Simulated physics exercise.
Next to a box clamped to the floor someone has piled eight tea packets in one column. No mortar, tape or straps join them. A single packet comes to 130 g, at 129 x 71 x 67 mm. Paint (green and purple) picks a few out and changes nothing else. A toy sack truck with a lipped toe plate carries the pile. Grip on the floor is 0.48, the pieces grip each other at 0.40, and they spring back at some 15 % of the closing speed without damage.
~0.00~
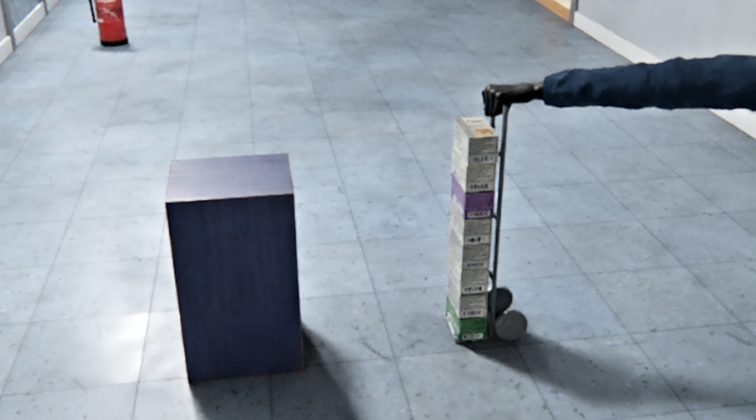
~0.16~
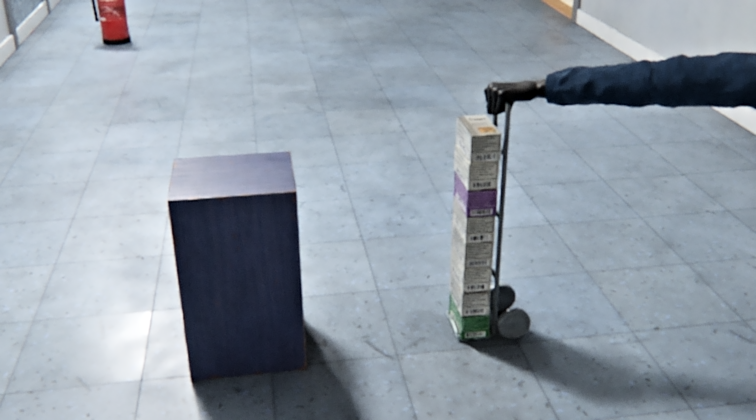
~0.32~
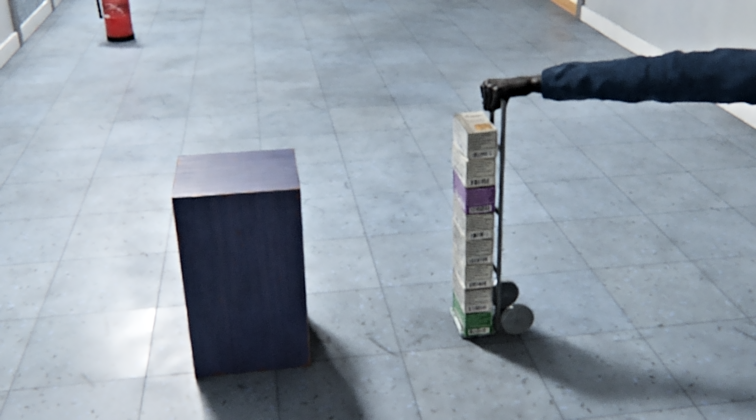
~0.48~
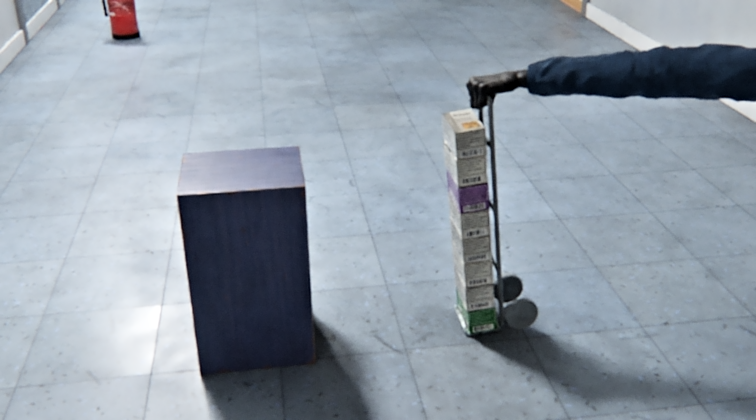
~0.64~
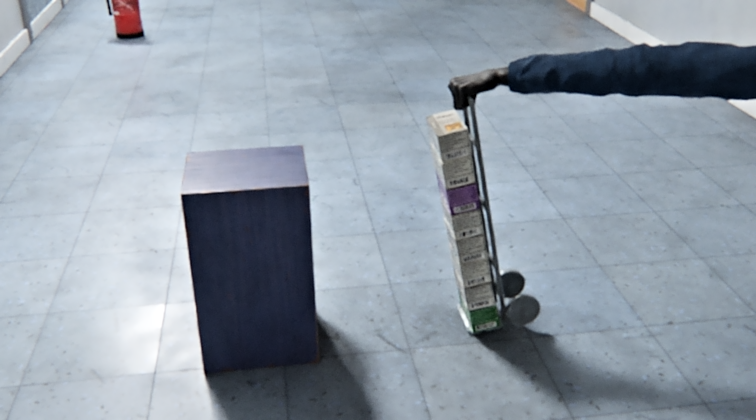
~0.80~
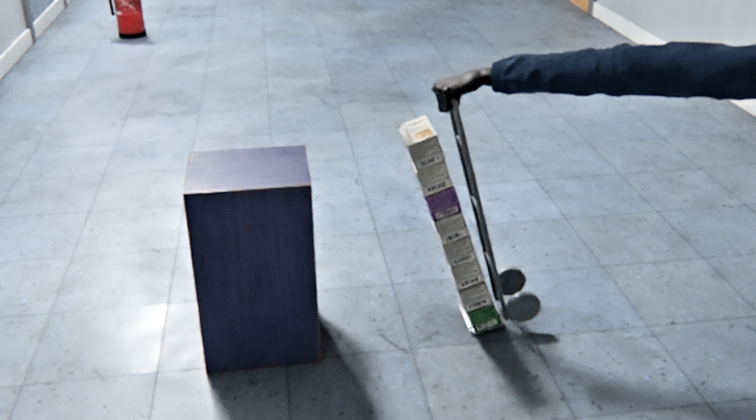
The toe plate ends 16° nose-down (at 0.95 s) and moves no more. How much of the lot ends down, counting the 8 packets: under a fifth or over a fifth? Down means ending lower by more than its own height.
It comes to upwards of a fifth.
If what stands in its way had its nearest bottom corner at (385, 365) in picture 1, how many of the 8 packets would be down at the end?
In that case 0.
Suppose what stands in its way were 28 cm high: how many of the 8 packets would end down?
In that case 7.
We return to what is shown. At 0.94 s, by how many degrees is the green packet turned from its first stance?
Some 30°.
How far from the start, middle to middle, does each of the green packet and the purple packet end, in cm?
Moved: Green 4, purple 36.
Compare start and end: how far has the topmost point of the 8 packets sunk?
Roughly 21 cm.
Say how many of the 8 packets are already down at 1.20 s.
By then 5.
Around 0.94 s, none of the 8 packets down, 8 disturbed; purple packet tipped 32°, 36 mm lower; green packet tipped 32°.
Around 1.20 s, 5 of the 8 packets down; green packet tipped 58°; purple packet tipped 52°, 14 cm lower.
Finally (2.1 s), 5 of the 8 packets down; green packet tipped 58°; purple packet tipped 53°, 15 cm lower. That is 62 per cent. Seen by the last camera, middles, green packet near (469, 303), purple packet near (350, 254).
